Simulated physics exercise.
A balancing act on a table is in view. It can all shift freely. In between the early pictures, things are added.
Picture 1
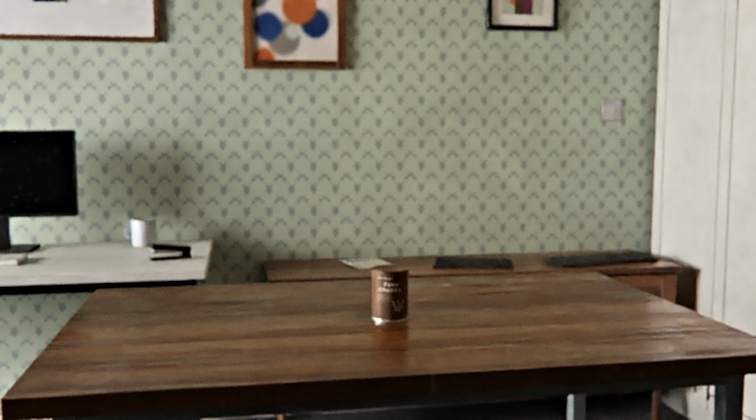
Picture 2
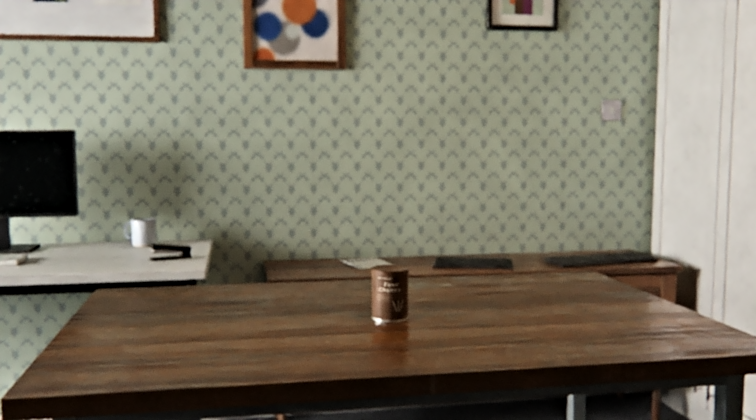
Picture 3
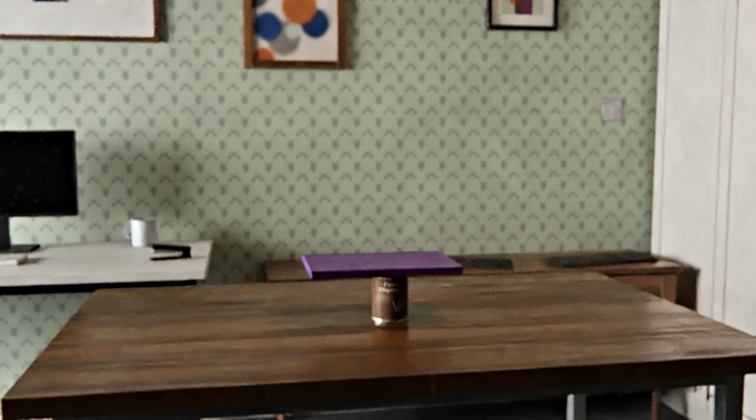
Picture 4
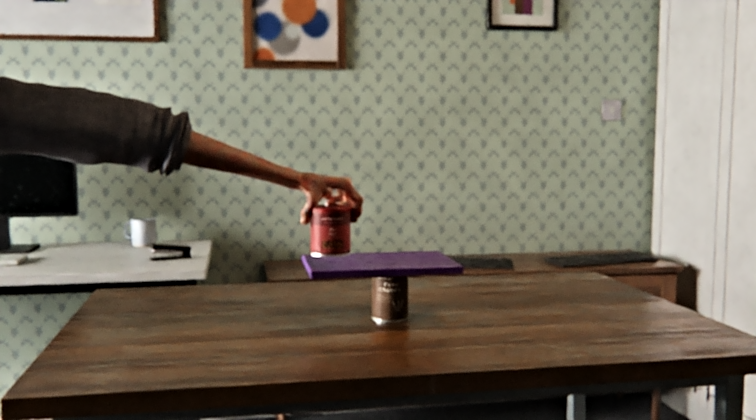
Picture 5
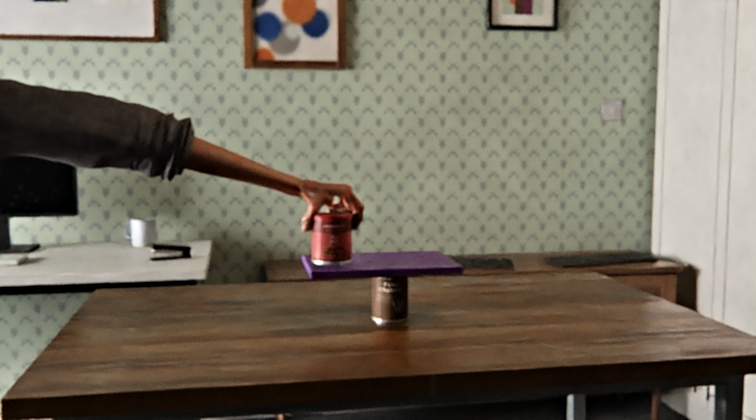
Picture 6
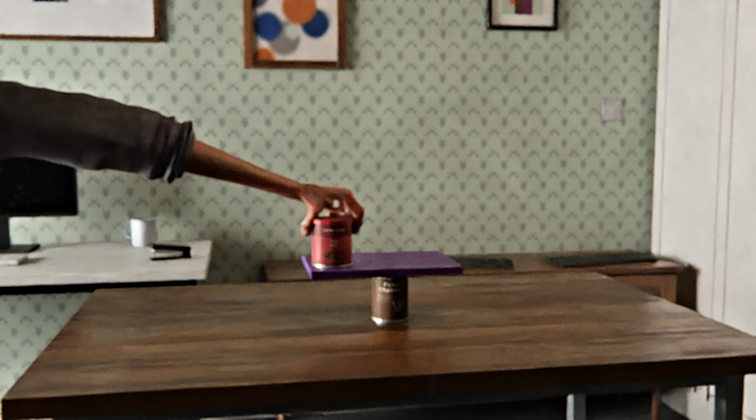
On a dark wooden table in a room with patterned green wallpaper, a small brown tin stands alone. A flat purple lid then appears lying across its top. A hand reaches in from the left, lowers a red tin onto the lid's left side, and keeps hold of it.
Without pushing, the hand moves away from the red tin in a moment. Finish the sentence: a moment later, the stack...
It topples.
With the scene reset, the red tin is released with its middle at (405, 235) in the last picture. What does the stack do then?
After that, it remains intact.
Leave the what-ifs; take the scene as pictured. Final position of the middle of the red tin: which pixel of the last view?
End position in the final view: Approximately (271, 309).
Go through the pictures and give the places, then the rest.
In the first frame, the last thing is not in view yet.
In the second frame, the last thing is not in view yet.
In the third frame, the last thing is not in view yet; purple lid (379, 264).
In the fourth frame, still above its spot; red tin (330, 230); purple lid (379, 264).
In the fifth frame, still above its spot; red tin (332, 238); purple lid (379, 264).
In the sixth frame, set down, still held; red tin (332, 241); purple lid (379, 264).
Then, 0.30 s later than the last frame, red tin now fallen; purple lid tilted by 32°.
Then, 0.50 s later than the last frame, purple lid tilted by 45°.
Then, 0.80 s later than the last frame, purple lid tilted by 36°.
When it is over, fallen, red tin; lying over in the stack, purple lid; brown tin as before. End places, in pixels of the last picture, red tin near (271, 309). The stack loses its balance.
